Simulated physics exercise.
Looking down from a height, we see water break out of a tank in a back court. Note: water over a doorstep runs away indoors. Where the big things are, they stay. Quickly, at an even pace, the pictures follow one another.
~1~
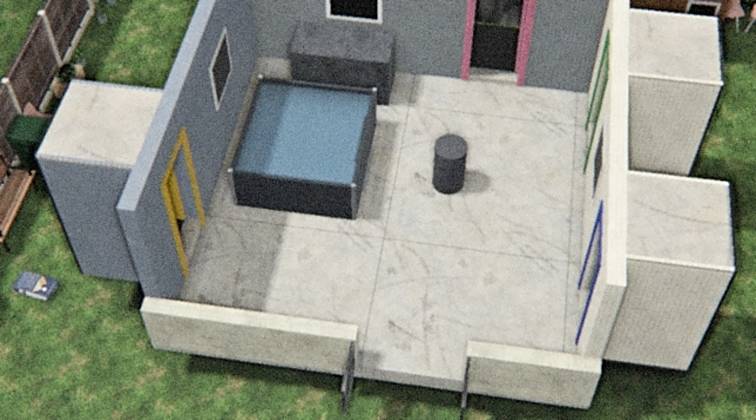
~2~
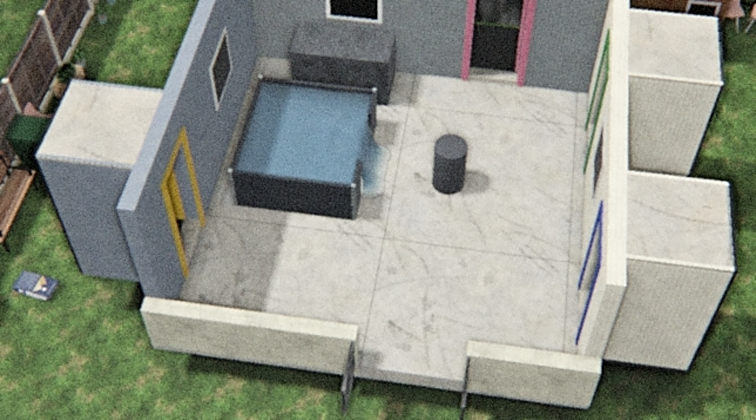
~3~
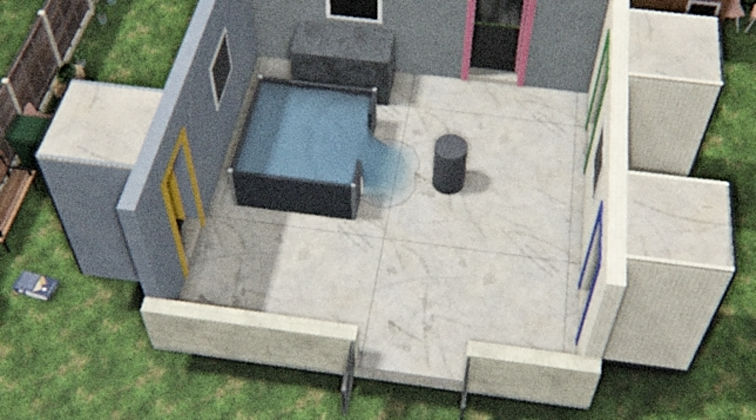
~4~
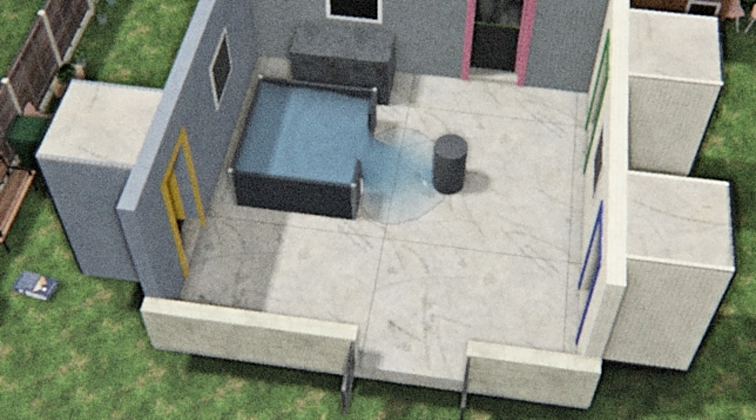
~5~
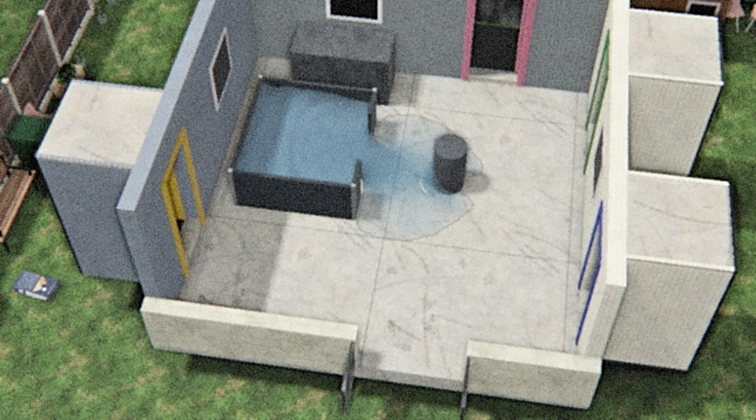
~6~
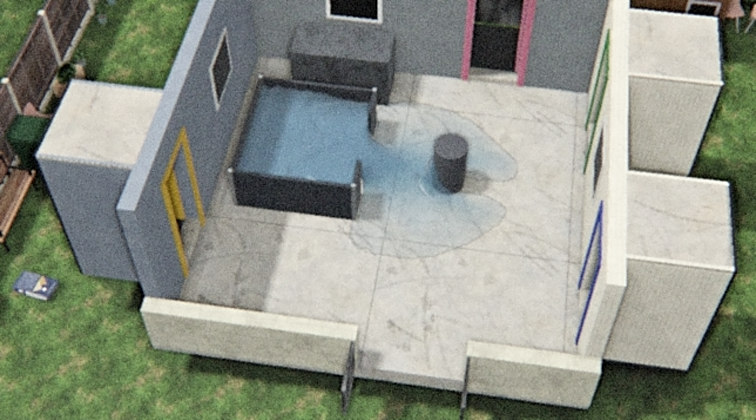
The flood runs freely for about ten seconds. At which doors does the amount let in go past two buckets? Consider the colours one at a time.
In order: Green door: Two buckets or fewer. Yellow door: Two buckets or fewer. Pink door: Over two buckets. Blue door: Over two buckets.
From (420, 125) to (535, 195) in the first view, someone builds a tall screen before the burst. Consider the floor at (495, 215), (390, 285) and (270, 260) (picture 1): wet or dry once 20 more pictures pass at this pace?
Taking the points in the order given, they are inundated, inundated and high and dry.
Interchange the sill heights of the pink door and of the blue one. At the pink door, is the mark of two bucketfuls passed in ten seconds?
Answer in a nutshell: The pink door rises above the limit.
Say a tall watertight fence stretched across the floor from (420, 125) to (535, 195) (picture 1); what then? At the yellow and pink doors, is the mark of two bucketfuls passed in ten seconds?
Log - yellow door: Below the line; pink door: Below the line.
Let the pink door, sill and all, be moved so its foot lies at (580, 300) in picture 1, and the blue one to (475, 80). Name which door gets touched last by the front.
The last to get wet is the one in yellow.
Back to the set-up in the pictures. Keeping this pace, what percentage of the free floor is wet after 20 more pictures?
Near 60 in a hundred.
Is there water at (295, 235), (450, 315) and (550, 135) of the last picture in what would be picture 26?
As listed, the points end up high and dry, soaked and soaked.
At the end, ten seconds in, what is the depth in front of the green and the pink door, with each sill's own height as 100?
The first is near 50 per cent, the second near 70 per cent.
A moment on, water covers 40 % of the floor; the green door wet at the sill, nothing in, the yellow door not reached, the pink door wet at the sill, nothing in, the blue door not reached.
Next, water covers 55 % of the floor; the green door wet at the sill, nothing in, the yellow door not reached, the pink door over two buckets in, the blue door over two buckets in.
Then, water covers 60 % of the floor; the green door under two buckets in, the yellow door not reached, the pink door far over two buckets in, the blue door far over two buckets in.
Later, water covers 65 % of the floor; the green door under two buckets in, the yellow door not reached, the pink door far over two buckets in, the blue door far over two buckets in.
In the end, water covers 85 % of the floor; the green door under two buckets in, the yellow door wet at the sill, nothing in, the pink door far over two buckets in, the blue door far over two buckets in.
